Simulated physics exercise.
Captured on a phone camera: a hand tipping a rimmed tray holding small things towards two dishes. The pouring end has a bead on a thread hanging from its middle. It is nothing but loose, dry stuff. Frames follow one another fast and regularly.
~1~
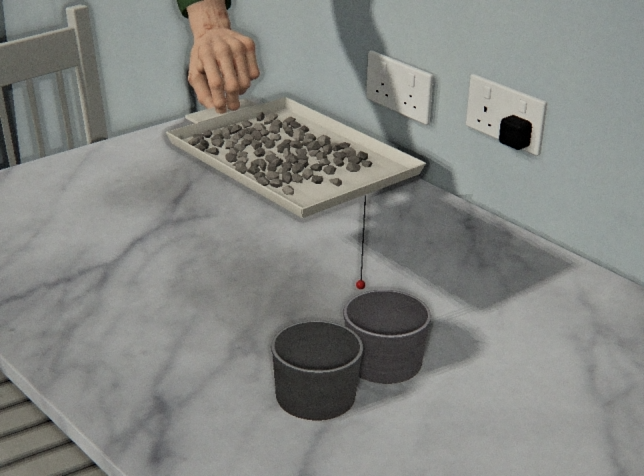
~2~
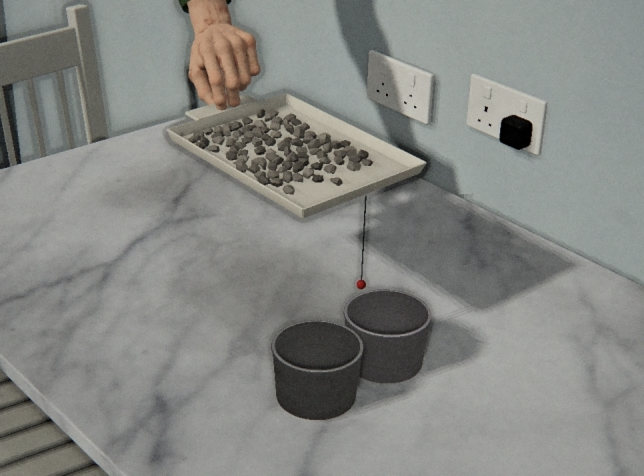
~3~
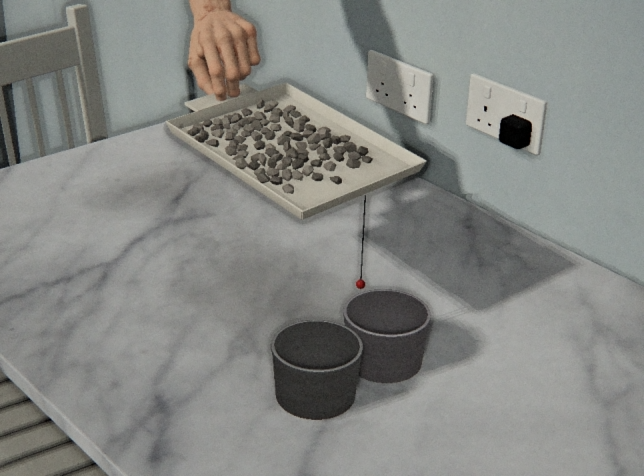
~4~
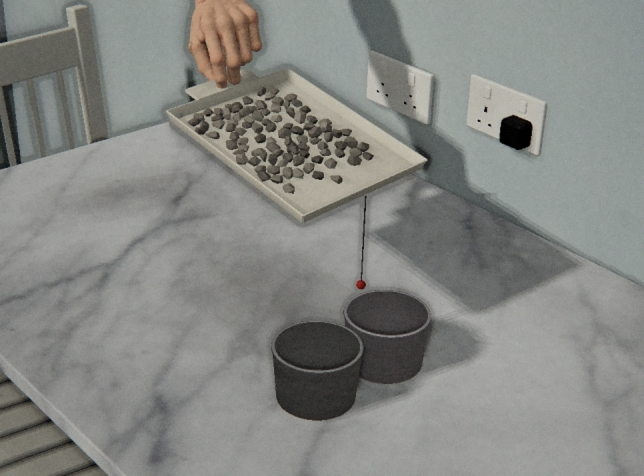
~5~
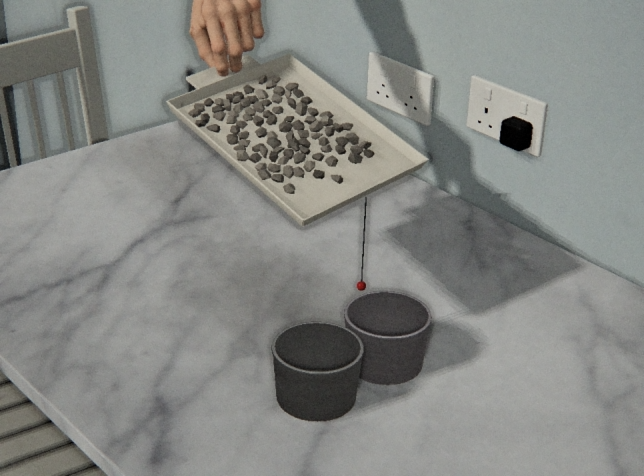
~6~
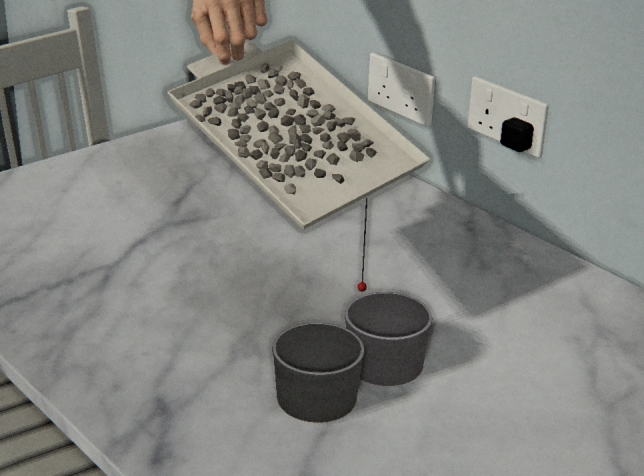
In this clip, a hand holds a rimmed tray of small grey stones above two dark dishes on a marble table, gradually tilting it so its near left corner dips slightly while a red bead hangs beneath on a thread.
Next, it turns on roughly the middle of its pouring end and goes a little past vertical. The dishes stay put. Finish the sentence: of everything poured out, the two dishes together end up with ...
They end up with the majority of it.
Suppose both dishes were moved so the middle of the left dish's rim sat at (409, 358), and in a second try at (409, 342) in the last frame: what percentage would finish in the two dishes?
You'd get 0 in a hundred the first time and 0 in a hundred the second.
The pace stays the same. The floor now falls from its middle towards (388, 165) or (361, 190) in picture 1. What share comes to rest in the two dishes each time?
I'd say roughly 0 percent with the first slope, 60 percent with the other.
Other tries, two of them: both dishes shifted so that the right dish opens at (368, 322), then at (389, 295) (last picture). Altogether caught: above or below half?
Result, first setup: A majority share; second setup: A majority share.
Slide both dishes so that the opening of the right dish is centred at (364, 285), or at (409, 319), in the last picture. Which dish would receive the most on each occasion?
Placement one: The left-positioned dish. Placement two: The left-positioned dish.
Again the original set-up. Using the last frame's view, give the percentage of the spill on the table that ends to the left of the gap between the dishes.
Near 80 in a hundred.
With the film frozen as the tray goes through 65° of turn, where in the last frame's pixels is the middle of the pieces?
Look about (319, 202) in the last picture.
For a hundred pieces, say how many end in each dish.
Left 60 %, right 10 %.
Soon after the last picture, tray tipped steeply; most on the tray; a stray few in the left dish; a small part in the air.
A little later, tray tipped past a quarter turn; a stray few on the tray; about two thirds in the left dish; a small part in the right dish; a small part outside both; a small part in the air.
Later still, tray tipped past a quarter turn; about two thirds in the left dish; a small part in the right dish; about a quarter outside both.
At rest, tray tipped past a quarter turn; about two thirds in the left dish; a small part in the right dish; about a quarter outside both.
